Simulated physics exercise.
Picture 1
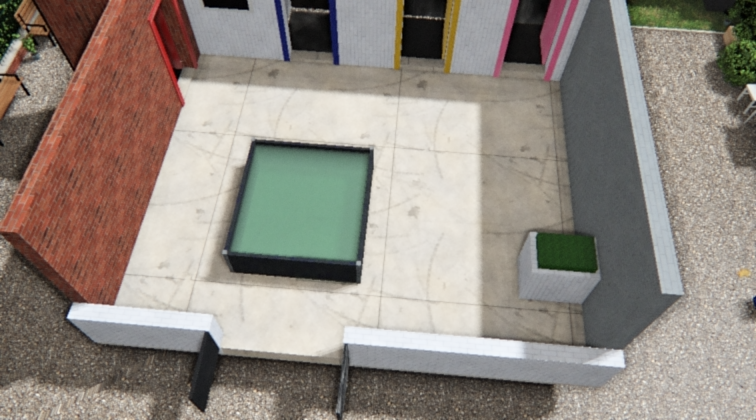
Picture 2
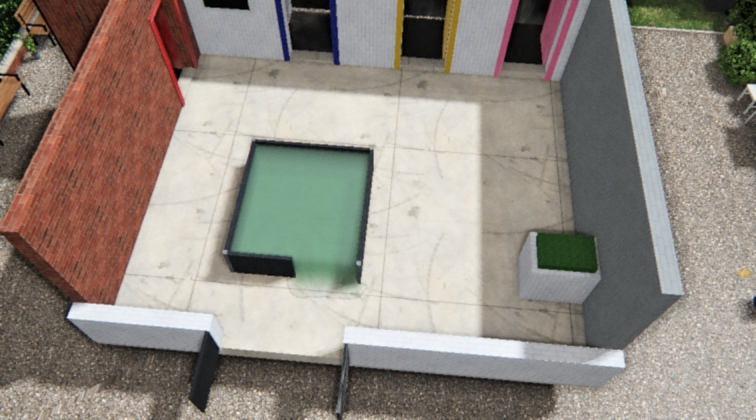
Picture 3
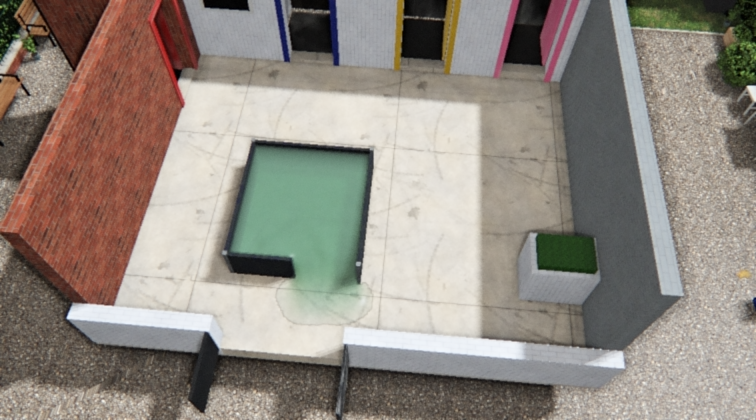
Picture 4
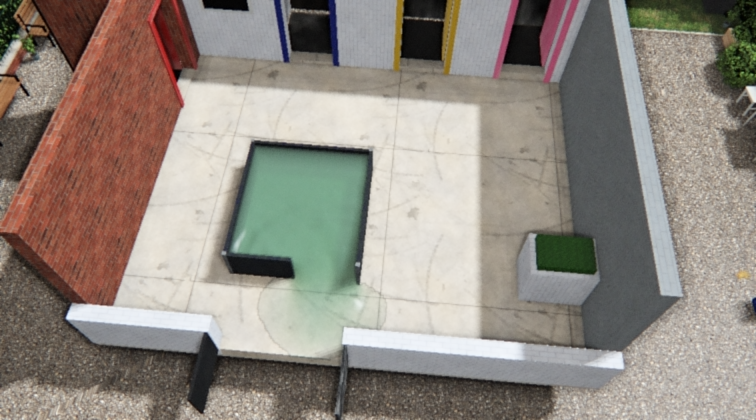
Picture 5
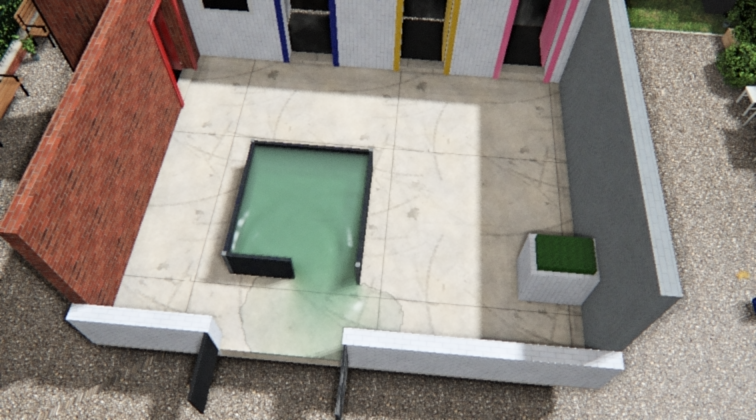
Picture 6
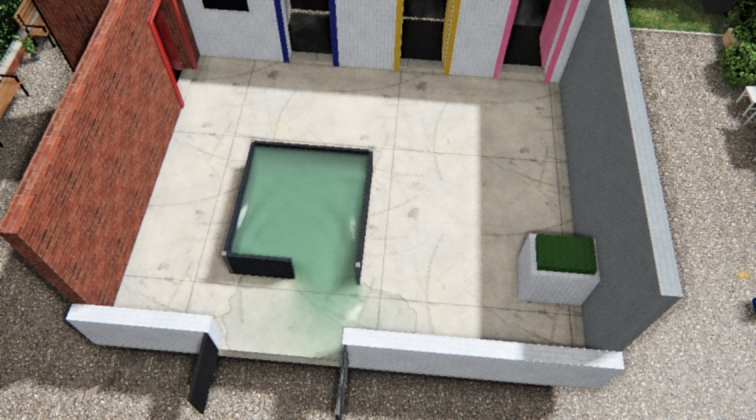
A dark-walled tank opens at its front right corner and green water spreads across the court.
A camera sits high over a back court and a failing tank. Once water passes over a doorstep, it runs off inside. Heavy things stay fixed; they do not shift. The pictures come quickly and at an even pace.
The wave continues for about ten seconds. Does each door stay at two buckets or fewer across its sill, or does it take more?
Taking them in turn: The pink door stays at two or fewer, the yellow door stays at two or fewer, the red door stays at two or fewer, the blue door stays at two or fewer.
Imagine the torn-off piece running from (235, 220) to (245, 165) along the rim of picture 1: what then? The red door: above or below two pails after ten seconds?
With the breach moved, the red one overshoots.
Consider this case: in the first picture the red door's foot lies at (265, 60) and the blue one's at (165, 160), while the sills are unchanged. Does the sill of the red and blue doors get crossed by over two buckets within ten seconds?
Looking at both, the red one stays unflooded and the blue one stays unflooded.
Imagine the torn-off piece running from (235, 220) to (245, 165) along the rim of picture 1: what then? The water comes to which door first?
I'd go with the red one.
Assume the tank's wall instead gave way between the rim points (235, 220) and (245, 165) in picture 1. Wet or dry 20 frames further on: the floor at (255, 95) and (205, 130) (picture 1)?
Soaked, Soaked.
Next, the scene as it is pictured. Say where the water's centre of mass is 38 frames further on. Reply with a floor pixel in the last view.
I'd point to (373, 251).
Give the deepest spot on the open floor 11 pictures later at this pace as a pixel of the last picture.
Approximate pixel: (352, 345).
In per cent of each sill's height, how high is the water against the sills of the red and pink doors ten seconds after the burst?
About 0 and 30 %.
A moment on, water covers 10 % of the floor; the pink door not reached, the yellow door not reached, the red door not reached, the blue door not reached.
Next, water covers 15 % of the floor; the pink door not reached, the yellow door not reached, the red door not reached, the blue door not reached.
Then, water covers 15 % of the floor; the pink door not reached, the yellow door not reached, the red door not reached, the blue door not reached.
Later, water covers 25 % of the floor; the pink door not reached, the yellow door not reached, the red door not reached, the blue door not reached.
In the end, water covers 50 % of the floor; the pink door wet at the sill, nothing in, the yellow door wet at the sill, nothing in, the red door not reached, the blue door not reached.
